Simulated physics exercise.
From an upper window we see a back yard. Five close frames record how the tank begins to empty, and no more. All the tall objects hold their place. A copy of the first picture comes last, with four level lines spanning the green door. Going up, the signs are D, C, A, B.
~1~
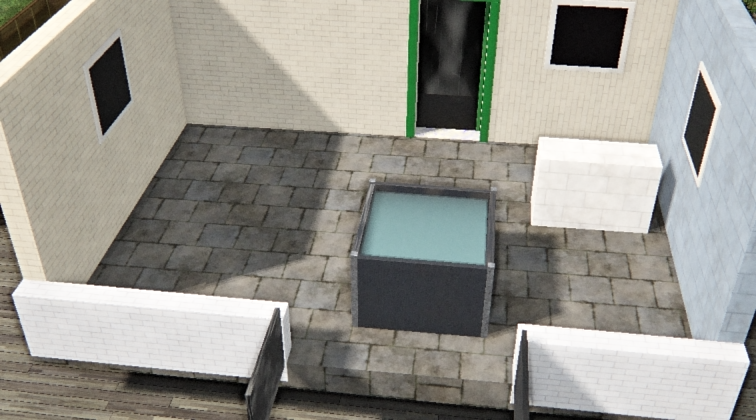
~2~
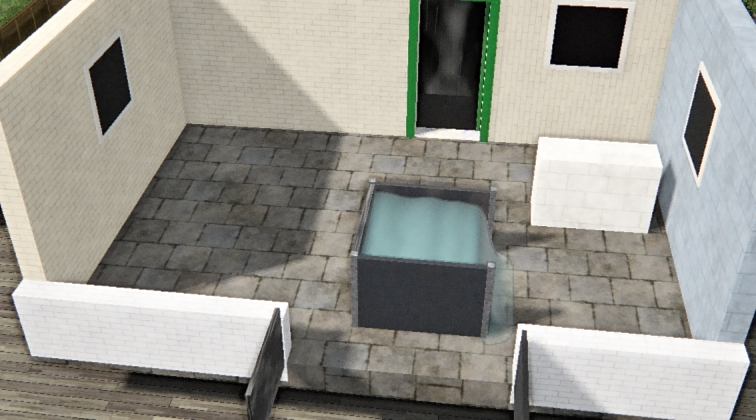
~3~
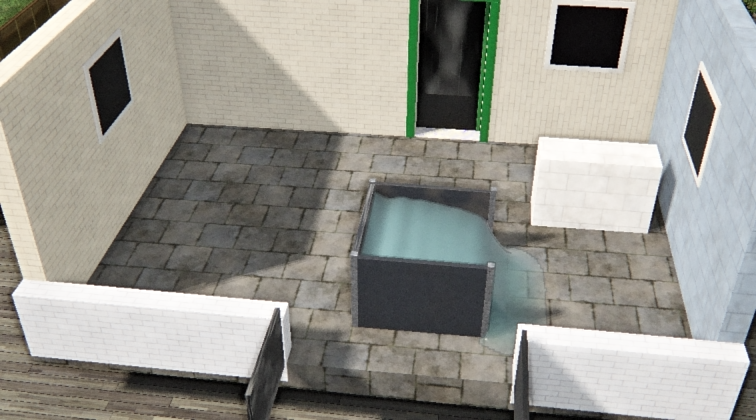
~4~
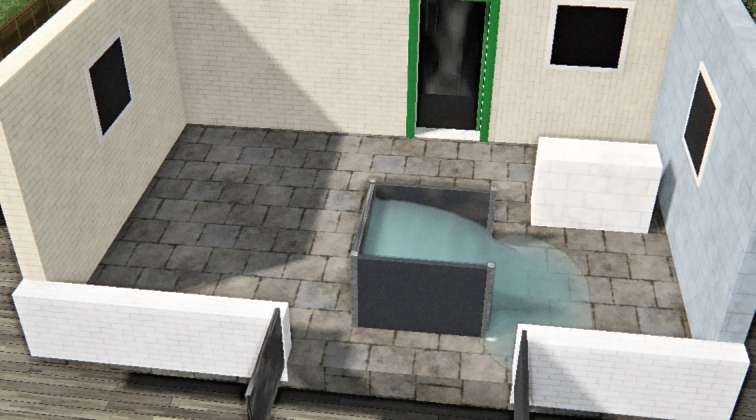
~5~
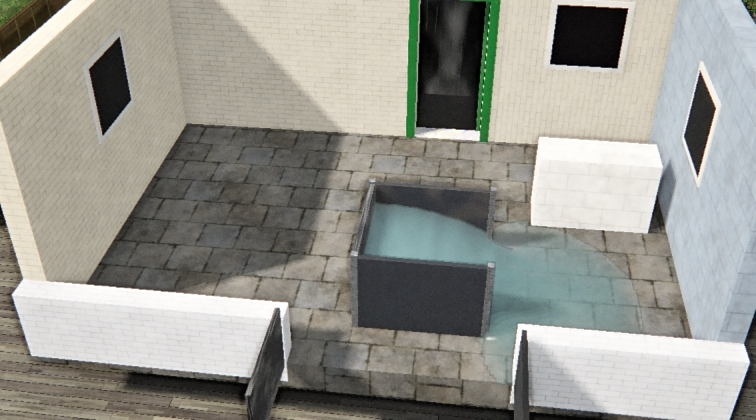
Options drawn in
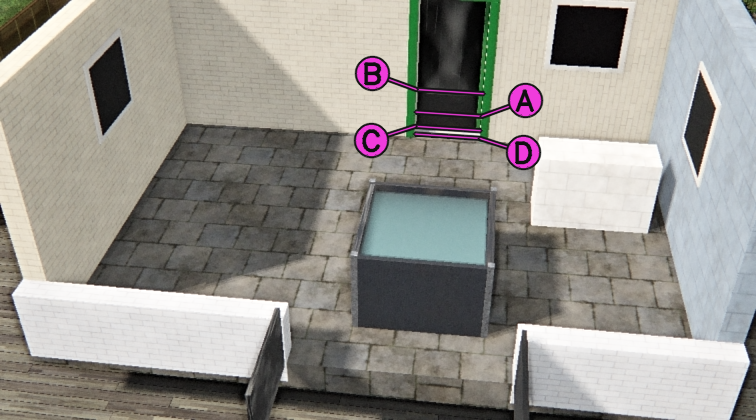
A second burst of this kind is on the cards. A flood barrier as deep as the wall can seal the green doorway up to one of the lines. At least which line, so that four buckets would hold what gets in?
The limit is D.
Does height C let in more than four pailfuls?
No, that is safe.
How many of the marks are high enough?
All of them.
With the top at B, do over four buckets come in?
No.
On the marked copy, A at (448, 114); B at (450, 91); C at (447, 128); D at (447, 136); from the bottom up D, C, A, B.
With A, nothing gets over.
With B, nothing gets over.
With C, nothing gets over.
With D, nothing gets over.
